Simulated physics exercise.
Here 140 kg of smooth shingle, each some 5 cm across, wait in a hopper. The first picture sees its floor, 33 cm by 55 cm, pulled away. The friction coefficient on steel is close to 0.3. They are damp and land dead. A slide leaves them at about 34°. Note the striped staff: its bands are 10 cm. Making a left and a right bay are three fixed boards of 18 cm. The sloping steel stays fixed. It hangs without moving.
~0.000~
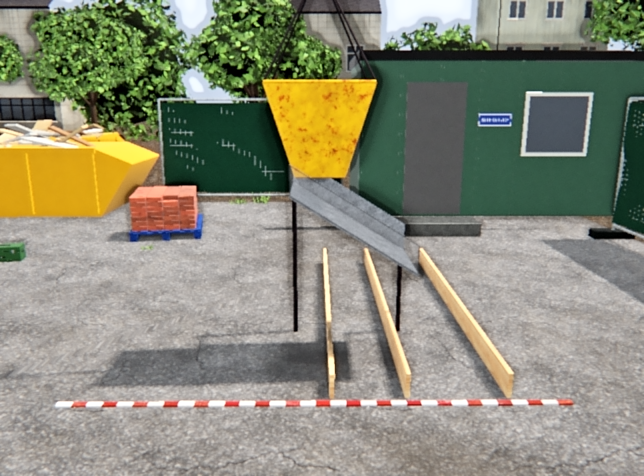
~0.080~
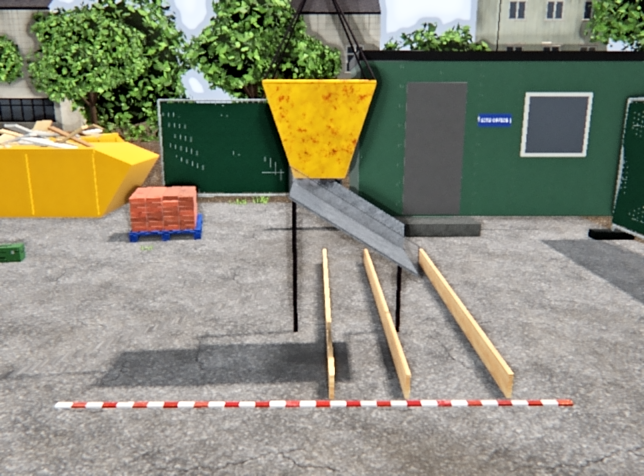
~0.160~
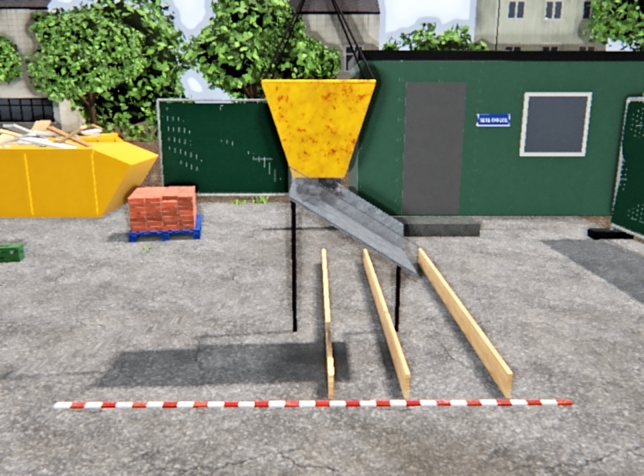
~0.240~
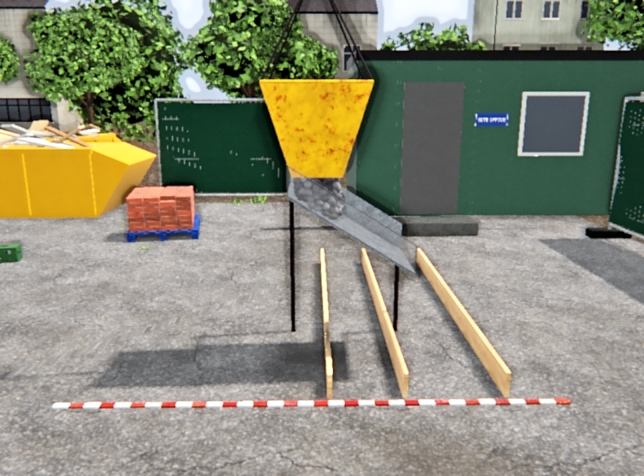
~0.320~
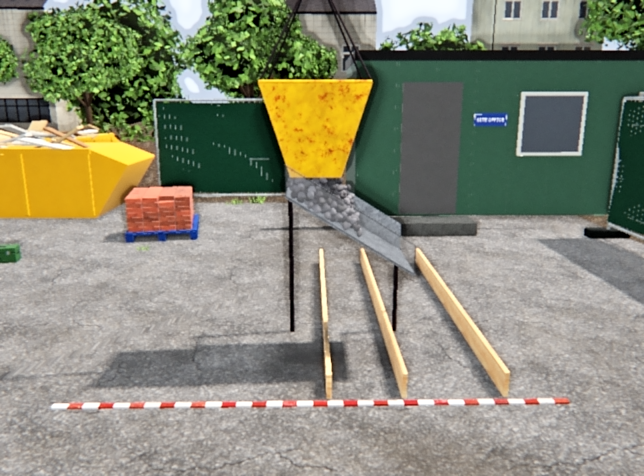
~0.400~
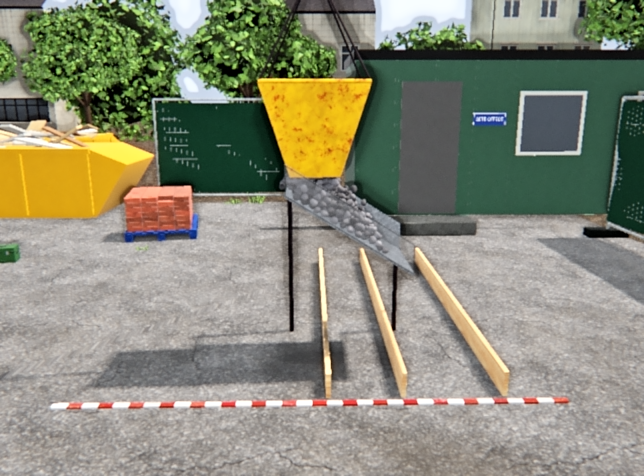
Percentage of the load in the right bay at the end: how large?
About 69 per cent is there.
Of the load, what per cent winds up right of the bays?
About 30 per cent.
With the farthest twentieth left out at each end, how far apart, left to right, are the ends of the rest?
About 110 cm.
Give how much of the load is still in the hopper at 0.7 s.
0 %, roughly.
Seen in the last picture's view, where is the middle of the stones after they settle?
They settle centred roughly at (462, 350).
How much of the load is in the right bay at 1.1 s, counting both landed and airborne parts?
Roughly 60 percent.
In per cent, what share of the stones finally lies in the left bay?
I'd say close to 0 per cent.
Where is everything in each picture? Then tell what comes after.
In the first frame, the outlet is at (320, 170); nothing has dropped yet.
In the second frame, the outlet is at (320, 170); 6 % is out.
The third frame shows outlet at (319, 170), the stream shows down to (319, 195); 80 % still inside.
The fourth frame shows outlet at (317, 170), the stream shows down to (335, 211); 61 % still inside.
The fifth frame shows outlet at (316, 170), the stream shows down to (354, 225); 46 % still inside.
The sixth frame shows outlet at (315, 169), the stream shows down to (378, 240); 34 % still inside.
After 0.7 s, 0 % in the hopper, 78 % on the steel, 1 % falling or lying left of the bays, 21 % falling or lying in the right bay; the stones farthest right are at (473, 321).
After 1.1 s, 0 % in the hopper, 29 % on the steel, 1 % falling or lying left of the bays, 58 % falling or lying in the right bay, 12 % falling or lying right of the bays; the stones farthest right are at (549, 345).
After 1.7 s, 0 % in the hopper, 1 % falling or lying left of the bays, 72 % falling or lying in the right bay, 28 % falling or lying right of the bays; the stones farthest right are at (628, 348).
After 2.6 s, 0 % in the hopper, 1 % falling or lying left of the bays, 69 % falling or lying in the right bay, 30 % falling or lying right of the bays; the stones farthest right are at (642, 348).
After 4.5 s, 0 % in the hopper, 1 % left of the bays, 69 % in the right bay, 30 % right of the bays; the stones farthest right are at (642, 348).
